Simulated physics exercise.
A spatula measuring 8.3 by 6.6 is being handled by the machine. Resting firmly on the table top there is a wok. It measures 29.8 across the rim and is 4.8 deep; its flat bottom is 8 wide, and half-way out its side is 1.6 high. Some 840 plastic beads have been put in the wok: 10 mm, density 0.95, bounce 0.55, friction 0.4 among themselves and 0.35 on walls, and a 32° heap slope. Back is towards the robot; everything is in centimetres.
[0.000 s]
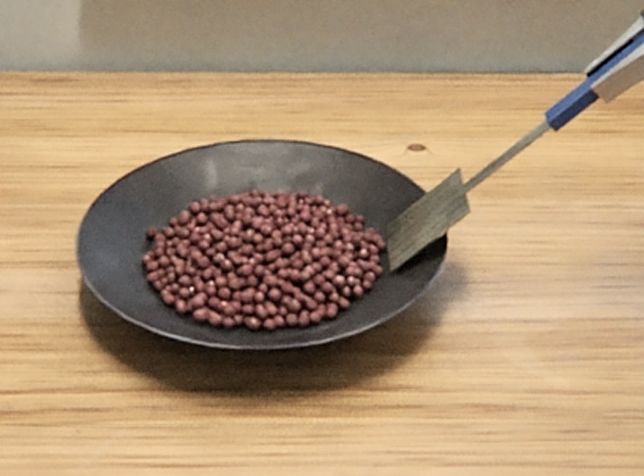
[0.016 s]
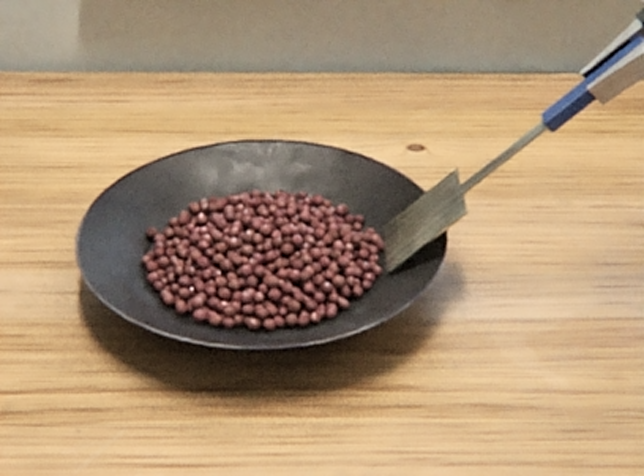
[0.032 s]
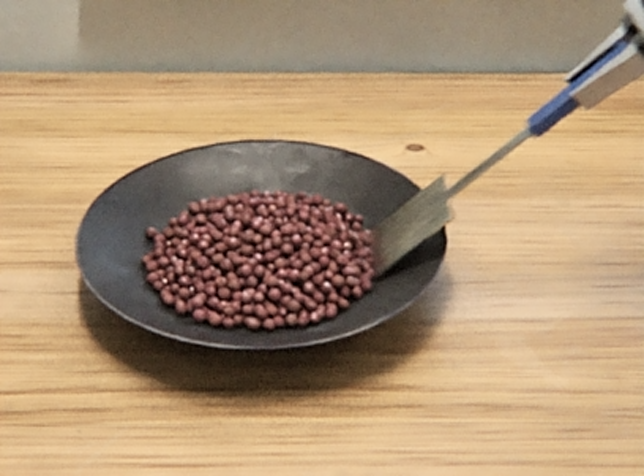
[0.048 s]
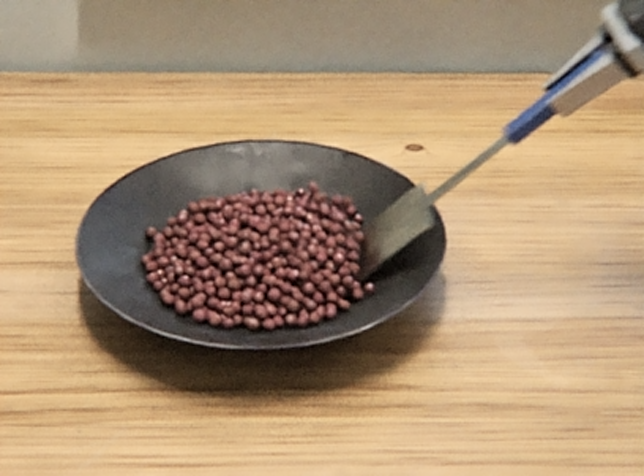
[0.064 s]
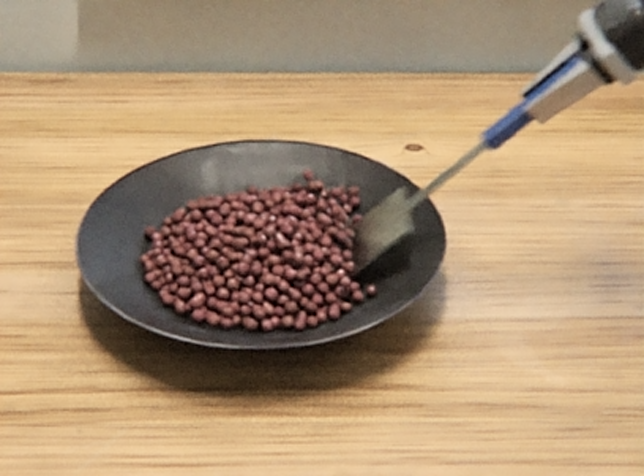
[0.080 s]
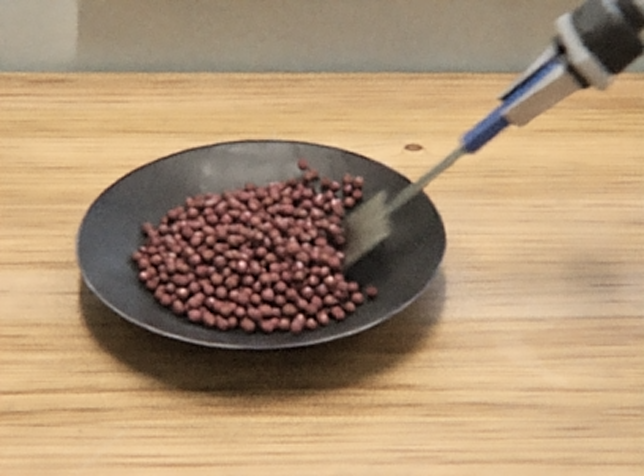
The clip shows a robotic arm holding a flat spatula at the right side of a dark wok of reddish-brown beads on a wooden table, then moving it leftward into the heap, pushing some beads slightly left and upward.
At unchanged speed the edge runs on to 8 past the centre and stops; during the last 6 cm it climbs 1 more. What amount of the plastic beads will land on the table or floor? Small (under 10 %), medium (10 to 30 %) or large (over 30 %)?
Medium.
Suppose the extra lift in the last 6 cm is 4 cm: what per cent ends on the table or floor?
You'd expect near 20 percent of it there.
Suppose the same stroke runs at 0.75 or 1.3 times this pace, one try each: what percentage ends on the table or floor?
Close to 10 and 35 percent respectively.
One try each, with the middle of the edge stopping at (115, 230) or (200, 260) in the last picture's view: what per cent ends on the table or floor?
Try 1: Approx. 35 %; try 2: Approx. 5 %.
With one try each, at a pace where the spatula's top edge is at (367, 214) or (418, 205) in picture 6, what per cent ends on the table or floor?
Near 30 per cent in the first try and near 5 per cent in the second.
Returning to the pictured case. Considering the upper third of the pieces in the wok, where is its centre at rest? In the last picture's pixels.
It is centred near (150, 246).
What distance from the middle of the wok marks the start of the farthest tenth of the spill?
Seen from above, roughly 45 cm.
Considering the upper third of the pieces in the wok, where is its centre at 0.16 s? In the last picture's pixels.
Near pixel (208, 234).
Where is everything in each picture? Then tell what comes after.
The spatula top edge at (465, 189), sloping 45°; upper third of the load around (262, 247), from x 145 to 380, top at y 195; 844 in the wok, in the first frame.
The spatula top edge at (462, 190), sloping 45°; upper third of the load around (261, 247), from x 145 to 380, top at y 195, in the second frame.
The spatula top edge at (448, 195), sloping 45°; upper third of the load around (262, 247), from x 145 to 370, top at y 195, in the third frame.
The spatula top edge at (427, 202), sloping 45°; upper third of the load around (266, 243), from x 145 to 370, top at y 190, in the fourth frame.
The spatula top edge at (406, 208), sloping 45°; upper third of the load around (264, 241), from x 145 to 370, top at y 175, in the fifth frame.
The spatula top edge at (386, 212), sloping 45°; upper third of the load around (261, 241), from x 135 to 370, top at y 165; 844 in the wok, in the sixth frame.
After 0.12 s, sloping 45°, highest piece 8 above the table; 844 in the wok.
After 0.16 s, sloping 45°, highest piece 8 above the table; 844 in the wok.
After 0.38 s, sloping 45°, highest piece 7 above the table; 660 in the wok, 139 on the table or floor, 45 on the blade or in flight.
After 1.43 s, sloping 45°, highest piece 5 above the table; 656 in the wok, 188 on the table or floor.
In the end, 656 in the wok, 188 on the table or floor. That is 22 % on the table or floor.
